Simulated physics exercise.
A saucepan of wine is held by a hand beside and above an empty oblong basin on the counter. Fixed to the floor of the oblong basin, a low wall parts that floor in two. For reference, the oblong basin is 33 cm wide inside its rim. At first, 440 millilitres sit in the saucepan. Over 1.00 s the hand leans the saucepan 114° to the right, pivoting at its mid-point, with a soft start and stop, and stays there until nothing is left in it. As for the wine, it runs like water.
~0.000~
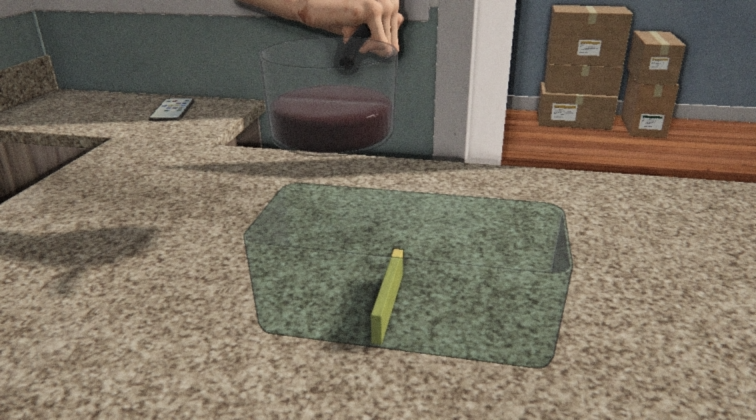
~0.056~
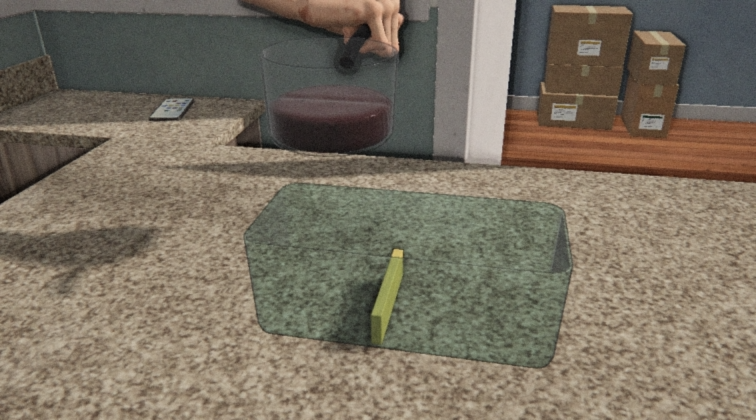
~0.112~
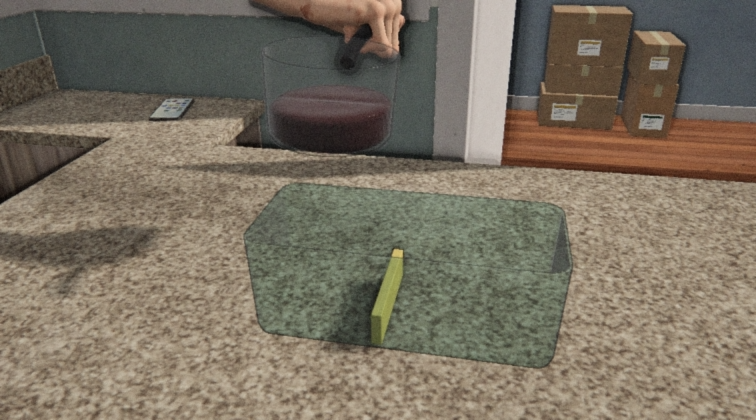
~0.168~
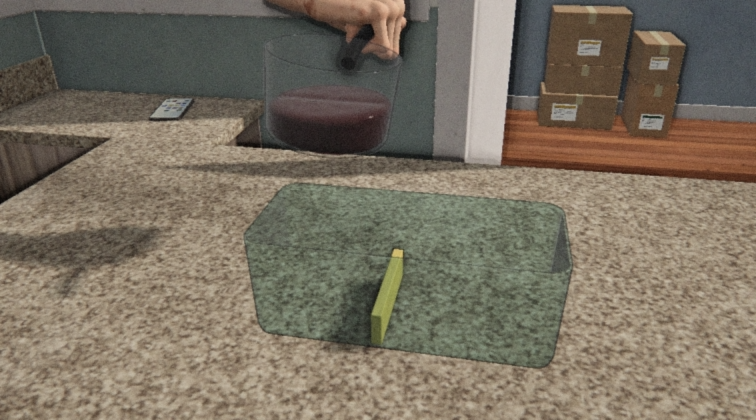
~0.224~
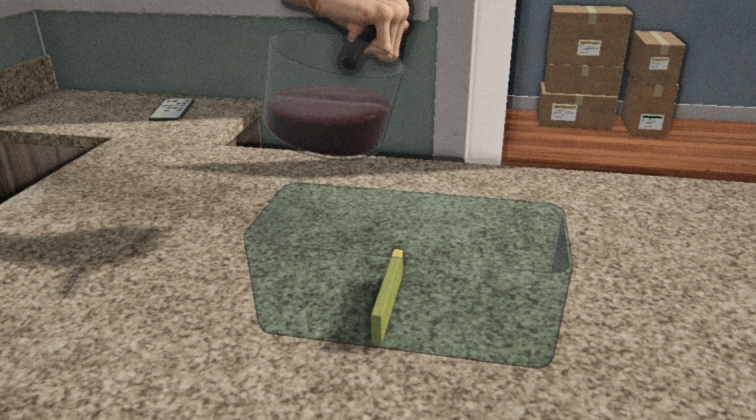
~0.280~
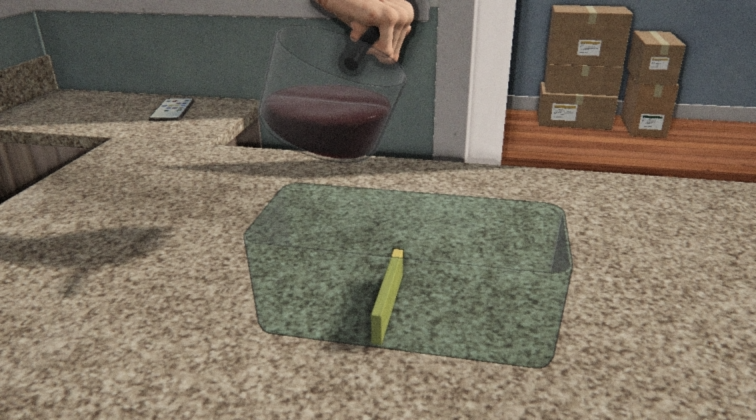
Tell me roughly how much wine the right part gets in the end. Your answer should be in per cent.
It gets about 94 per cent.
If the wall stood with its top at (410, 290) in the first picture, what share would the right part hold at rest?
Roughly 90 %.
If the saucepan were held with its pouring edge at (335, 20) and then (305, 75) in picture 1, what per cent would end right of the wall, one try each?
Respectively 50 and 5 %.
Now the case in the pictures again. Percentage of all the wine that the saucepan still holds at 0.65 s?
Roughly 66 %.
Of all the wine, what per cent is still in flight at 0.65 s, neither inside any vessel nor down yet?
Around 30 percent.
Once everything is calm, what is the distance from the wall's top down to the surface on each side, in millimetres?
For the left, around 40 mm; for the right, around 24 mm.
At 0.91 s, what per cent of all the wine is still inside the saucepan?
12 per cent or thereabouts.
Then, 0.65 s in, the tilt is 82° and 67 per cent is still to pour, 0 is left of the wall and 3 right of it.
Then, 0.91 s in, the tilt is 112° and 12 per cent is still to pour, 2 is left of the wall and 71 right of it.
Then, 1.20 s in, the tilt is 114° and 0 per cent is still to pour, 5 is left of the wall and 93 right of it.
Then, 1.50 s in, the tilt is 114° and 0 per cent is still to pour, 5 is left of the wall and 94 right of it.
Finally, 5 per cent lies left of the wall, 94 right of it and 1 outside.
